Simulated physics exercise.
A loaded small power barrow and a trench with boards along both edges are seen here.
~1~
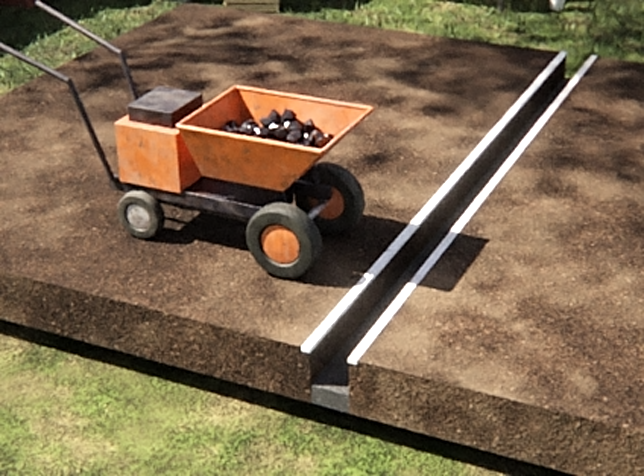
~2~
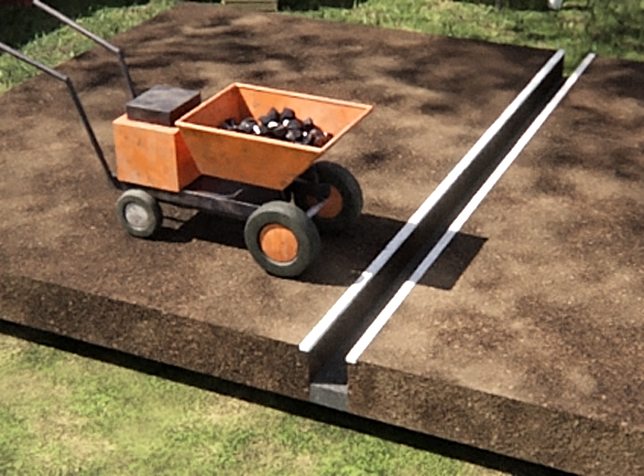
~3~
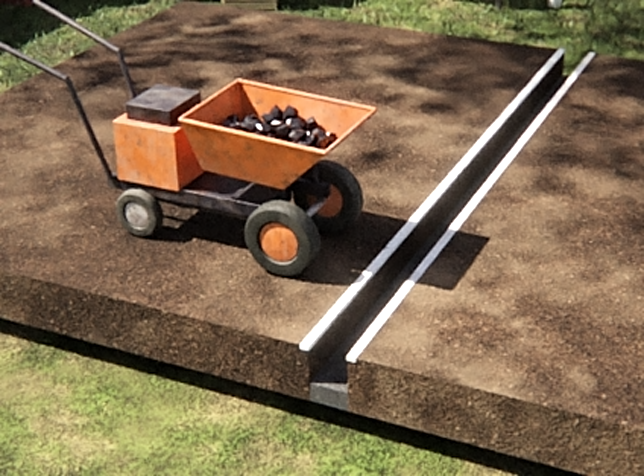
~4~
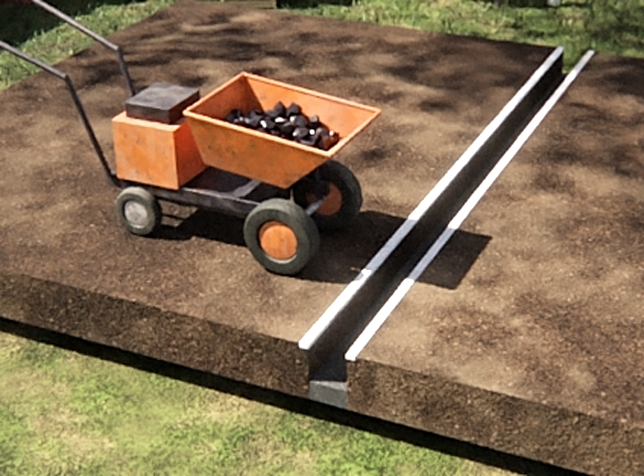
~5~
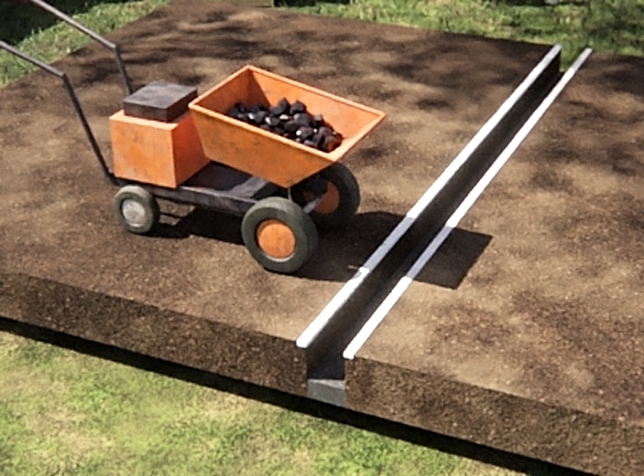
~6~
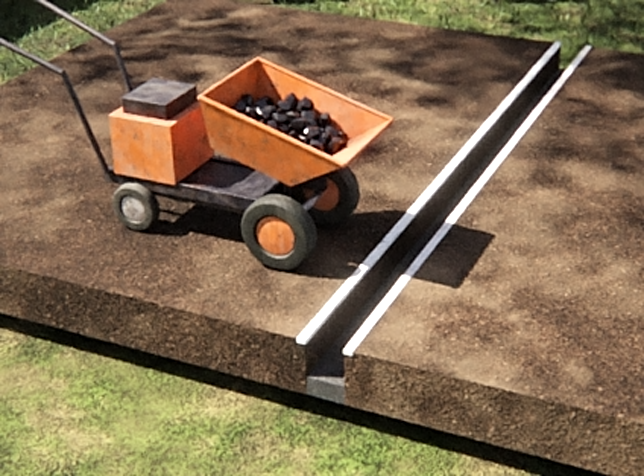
The orange skip on a small barrow loaded with dark lumps sat level at first, then gradually tilted toward the right, its back end rising, while the wheels stayed put beside a narrow, white-edged trench.
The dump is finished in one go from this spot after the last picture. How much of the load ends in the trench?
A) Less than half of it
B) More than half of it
Less than half of it (A).
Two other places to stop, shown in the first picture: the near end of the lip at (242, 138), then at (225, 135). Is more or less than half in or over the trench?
Place one: The lesser share; place two: The lesser share.
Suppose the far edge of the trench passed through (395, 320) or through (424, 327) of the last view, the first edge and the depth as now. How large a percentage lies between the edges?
70 % then 100 %, roughly.
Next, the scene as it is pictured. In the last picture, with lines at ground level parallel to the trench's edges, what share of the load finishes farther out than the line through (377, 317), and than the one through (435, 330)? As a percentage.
Roughly 70 per cent, then roughly 10 per cent.
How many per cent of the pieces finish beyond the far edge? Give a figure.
About 70 per cent.
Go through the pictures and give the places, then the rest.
Lip of the skip at (322, 152), level; top of the load at (261, 132), lumps of coal; first edge of the trench at (335, 314); far edge at (381, 324), the trench under half as wide as the skip, and about as deep as wide, in the first picture.
Lip of the skip at (322, 152), level; top of the load at (260, 131), in the second picture.
Lip of the skip at (326, 153), tipped barely; top of the load at (263, 129), in the third picture.
Lip of the skip at (331, 156), tipped a little; top of the load at (267, 125), in the fourth picture.
Lip of the skip at (336, 160), tipped a little; top of the load at (255, 120), in the fifth picture.
Lip of the skip at (344, 165), tipped clearly; top of the load at (249, 120); first edge of the trench at (331, 305); far edge at (376, 315), in the sixth picture.
Soon, skip tipped steeply; all in the skip.
A while on, skip tipped right over; most in the skip; a stray few in or heaped over the trench; a small part beyond it.
Towards the end, skip tipped right over; about a quarter in the skip; a stray few in or heaped over the trench; about two thirds beyond it.
Finally, skip tipped right over; about a quarter in the skip; a small part in or heaped over the trench; about two thirds beyond it.
